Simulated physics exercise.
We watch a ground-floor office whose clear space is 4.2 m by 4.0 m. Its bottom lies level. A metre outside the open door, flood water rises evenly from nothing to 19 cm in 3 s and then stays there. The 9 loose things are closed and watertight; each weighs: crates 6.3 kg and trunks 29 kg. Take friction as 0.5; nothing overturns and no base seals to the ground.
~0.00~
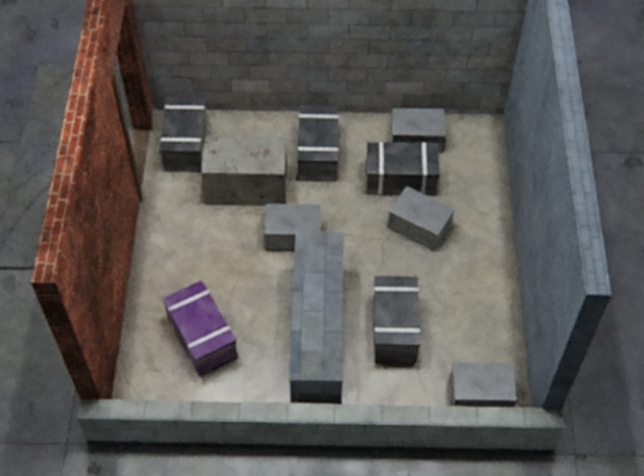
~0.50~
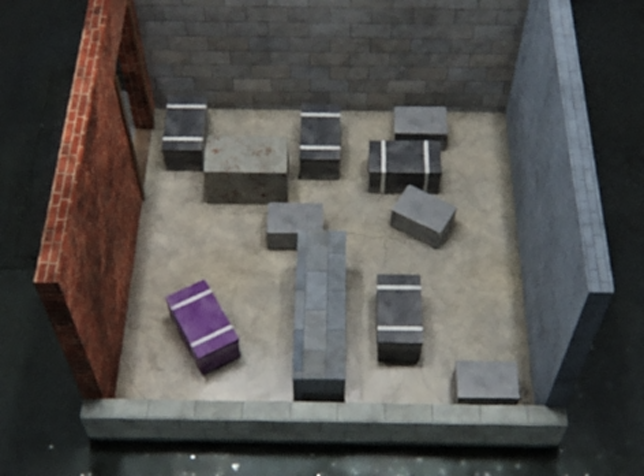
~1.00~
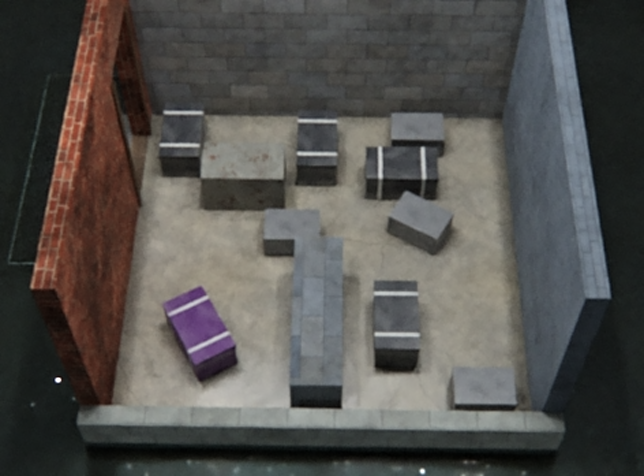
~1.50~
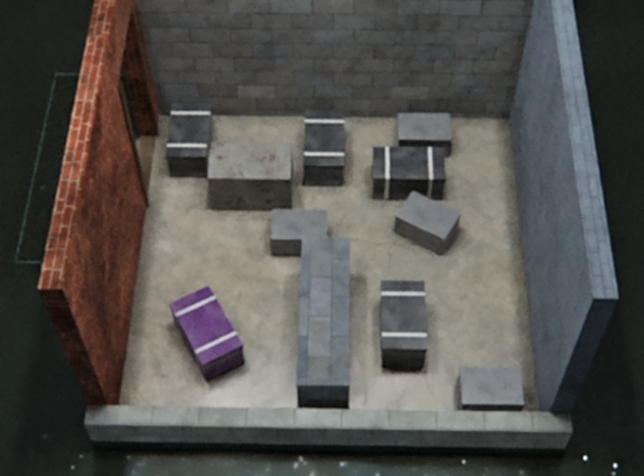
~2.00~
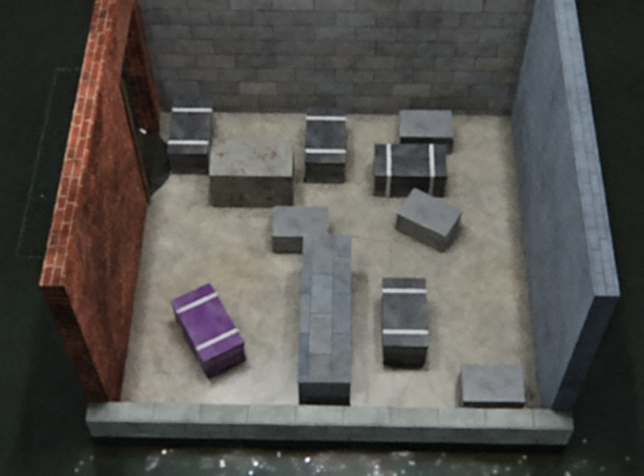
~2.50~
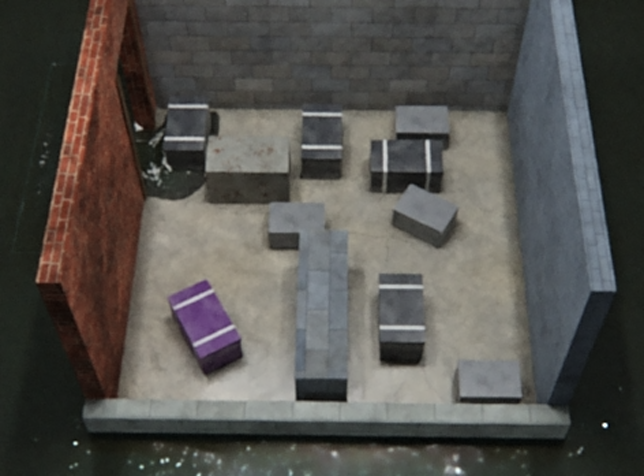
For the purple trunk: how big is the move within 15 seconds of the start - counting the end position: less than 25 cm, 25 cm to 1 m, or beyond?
Purple trunk slides a little.
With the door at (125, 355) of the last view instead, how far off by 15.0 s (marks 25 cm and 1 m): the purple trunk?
In that case the purple trunk gets carried off.
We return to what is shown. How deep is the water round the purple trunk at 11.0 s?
Roughly 10 cm.
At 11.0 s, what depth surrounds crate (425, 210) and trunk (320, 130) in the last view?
Roughly 3 and 6 cm.
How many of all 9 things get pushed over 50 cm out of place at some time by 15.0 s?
6 of them.
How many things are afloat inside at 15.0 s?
I count 6.
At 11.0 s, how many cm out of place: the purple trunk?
About 30 cm.
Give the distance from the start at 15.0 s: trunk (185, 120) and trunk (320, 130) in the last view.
In that order: 140 cm, 40 cm.
After 3.5 s the purple trunk is near (204, 317), 0.0 m from its start, aground; 0 afloat.
After 6.8 s the purple trunk is near (204, 317), 0.0 m from its start, aground; 1 afloat.
After 11.0 s the purple trunk is near (236, 323), 0.3 m from its start, afloat; 5 afloat.
After 15.0 s the purple trunk is near (265, 336), 0.7 m from its start, afloat; 6 afloat.
